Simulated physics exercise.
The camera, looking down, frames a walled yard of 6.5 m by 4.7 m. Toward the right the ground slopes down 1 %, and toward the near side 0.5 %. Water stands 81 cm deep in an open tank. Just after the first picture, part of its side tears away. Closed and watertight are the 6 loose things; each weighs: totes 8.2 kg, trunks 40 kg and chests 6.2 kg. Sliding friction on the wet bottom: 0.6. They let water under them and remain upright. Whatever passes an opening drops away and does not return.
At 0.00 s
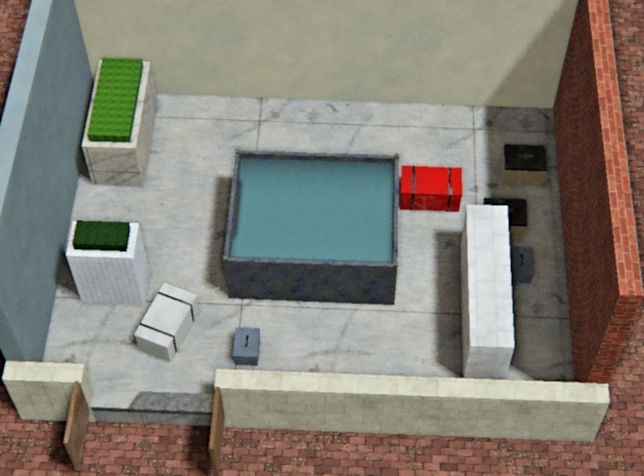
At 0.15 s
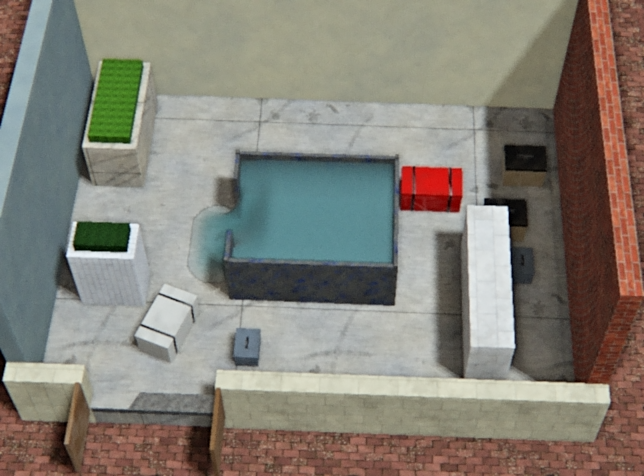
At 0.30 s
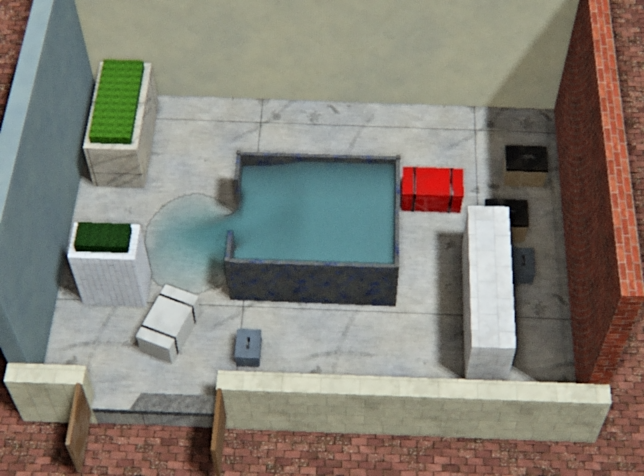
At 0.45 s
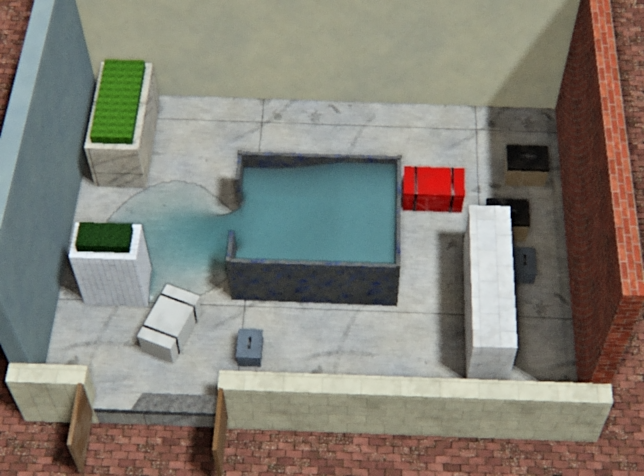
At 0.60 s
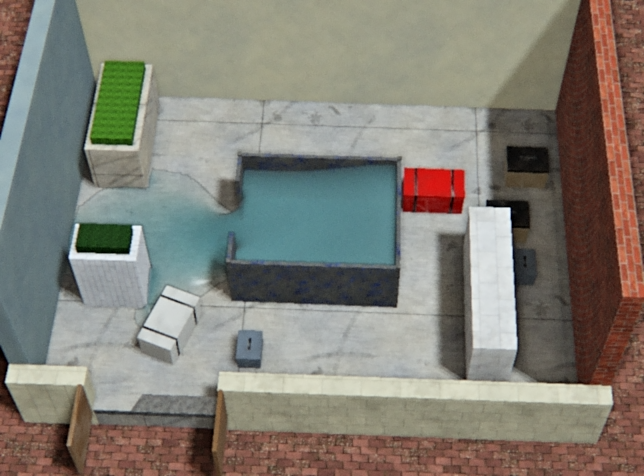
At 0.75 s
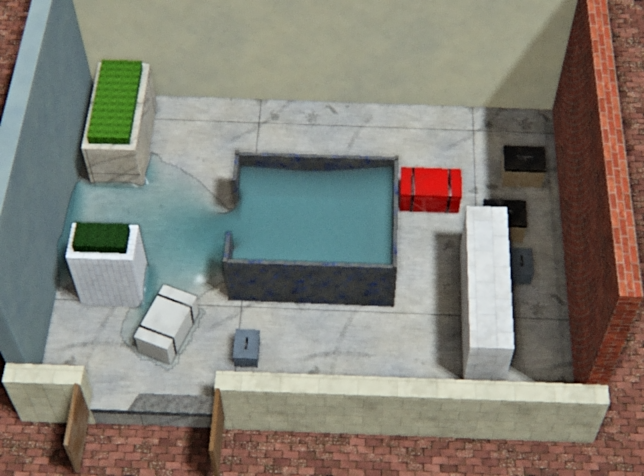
A dark-walled open tank of blue-green water stands in the middle of a walled concrete yard, seen from above by a nearly still camera. A red trunk sits to its right near a long white block, with green-topped pale blocks at left and a strapped white chest and small grey box in front. The tank's left side opens and water fans out leftward across the floor, spreading around the blocks to the blue-grey wall, while the trunk and chests stay put.
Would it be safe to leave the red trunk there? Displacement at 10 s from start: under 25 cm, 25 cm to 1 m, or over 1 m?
Expect a tiny change in position.
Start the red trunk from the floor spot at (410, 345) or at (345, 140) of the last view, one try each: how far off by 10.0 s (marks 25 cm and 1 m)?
Try one, it keeps its spot; try two, it keeps its spot.
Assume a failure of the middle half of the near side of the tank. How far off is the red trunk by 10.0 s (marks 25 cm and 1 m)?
After that, the red trunk is washed away.
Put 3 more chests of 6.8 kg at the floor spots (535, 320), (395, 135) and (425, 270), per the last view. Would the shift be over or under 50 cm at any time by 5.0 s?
In the order listed: Behind the line; across the line; behind the line.
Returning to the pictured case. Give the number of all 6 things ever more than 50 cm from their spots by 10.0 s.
3.
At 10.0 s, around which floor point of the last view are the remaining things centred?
Roughly at (416, 309).
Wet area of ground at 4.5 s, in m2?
Roughly 20 m2 of it is wet.
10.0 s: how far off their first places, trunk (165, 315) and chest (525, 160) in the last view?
In that order: 80 cm, 250 cm.
After 2.0 s the red trunk is near (431, 181), 0.0 m from its start, aground; 0 of 6 are out; 0 afloat.
After 4.5 s the red trunk is near (431, 181), 0.0 m from its start, aground; 0 of 6 are out; 0 afloat.
After 7.0 s the red trunk is near (431, 181), 0.0 m from its start, aground; 0 of 6 are out; 1 afloat.
After 10.0 s the red trunk is near (431, 181), 0.0 m from its start, aground; 0 of 6 are out; 2 afloat.
